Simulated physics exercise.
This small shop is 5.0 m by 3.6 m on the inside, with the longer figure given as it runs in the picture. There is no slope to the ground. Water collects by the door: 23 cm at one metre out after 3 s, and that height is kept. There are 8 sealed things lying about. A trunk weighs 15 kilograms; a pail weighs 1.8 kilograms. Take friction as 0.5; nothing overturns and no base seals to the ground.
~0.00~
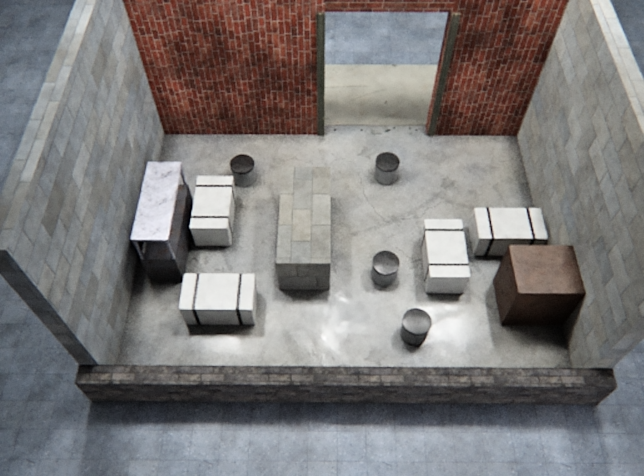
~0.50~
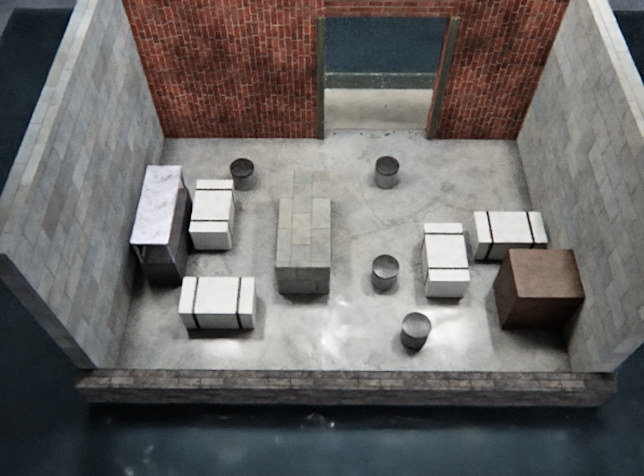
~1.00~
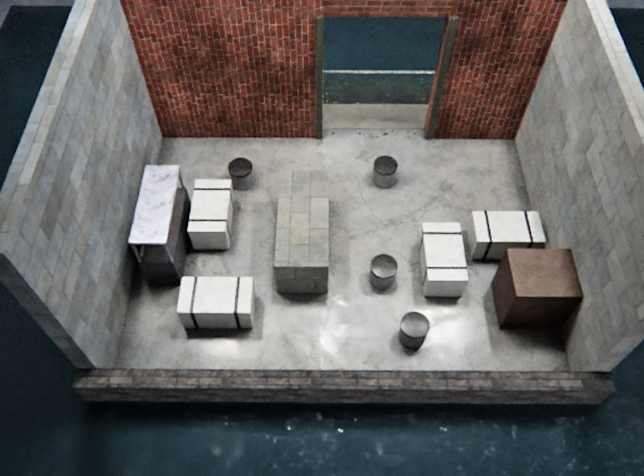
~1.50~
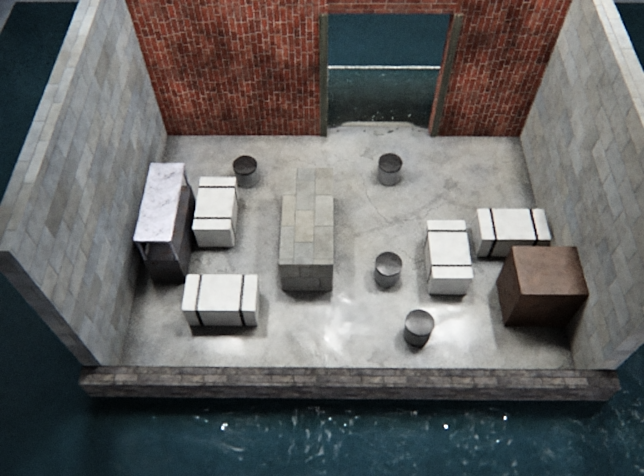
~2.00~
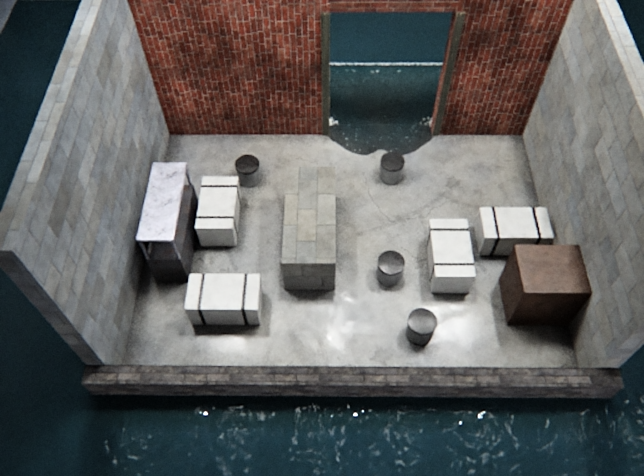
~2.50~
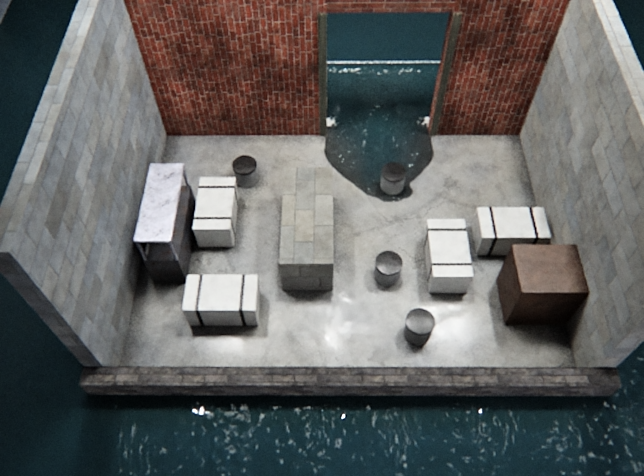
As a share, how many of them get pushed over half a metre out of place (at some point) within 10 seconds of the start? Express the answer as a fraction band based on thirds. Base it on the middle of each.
The band is at least two thirds.
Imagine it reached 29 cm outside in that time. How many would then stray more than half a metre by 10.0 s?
With that change, 8 of them.
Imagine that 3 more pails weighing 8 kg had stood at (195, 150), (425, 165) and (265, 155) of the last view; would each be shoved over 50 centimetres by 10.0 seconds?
So, in the order asked, it's not far enough, too far and not far enough.
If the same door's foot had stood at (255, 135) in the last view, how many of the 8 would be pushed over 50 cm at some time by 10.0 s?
Then the count would be 7.
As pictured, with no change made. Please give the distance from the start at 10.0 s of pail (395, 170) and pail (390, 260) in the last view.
In that order: 300 cm, 120 cm.
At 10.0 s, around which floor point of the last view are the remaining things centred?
The average lands around (361, 276).
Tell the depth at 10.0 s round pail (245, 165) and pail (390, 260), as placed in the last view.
First roughly 11 cm, second roughly 16 cm.
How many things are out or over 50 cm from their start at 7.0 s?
By then the count is 6.
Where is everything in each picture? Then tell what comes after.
A pail at (388, 161) rests on the ground; a trunk at (212, 201), on the bottom; water covers 0.0 m2; 0 of 8 have shifted, in the first picture.
A pail at (387, 165), on the bottom; a trunk at (212, 205) rests on the ground; 0.0 m2 under water; 0 of 8 have shifted, in the second picture.
A pail at (386, 165) rests on the ground; a trunk at (210, 205), on the bottom; water covers 0.0 m2; 0 of 8 have shifted, in the third picture.
A pail at (390, 162), on the bottom; a trunk at (215, 202), on the bottom; 0.0 m2 under water; 0 of 8 have shifted, in the fourth picture.
A pail at (393, 161) rests on the ground; a trunk at (217, 202) rests on the ground; 0.4 m2 under water; 0 of 8 have shifted, in the fifth picture.
A pail at (394, 172), on the bottom, 19 cm from its start; a trunk at (215, 203), on the bottom; 1.1 m2 under water; 1 of 8 have shifted, in the sixth picture.
After 3.5 s 1 of 8 are over 50 cm from their spots; 0 afloat.
After 4.5 s 2 of 8 are over 50 cm from their spots; 2 afloat.
After 7.0 s 6 of 8 are over 50 cm from their spots; 6 afloat.
After 10.0 s 5 of 8 are over 50 cm from their spots, and 7 have been at some point; 8 afloat.
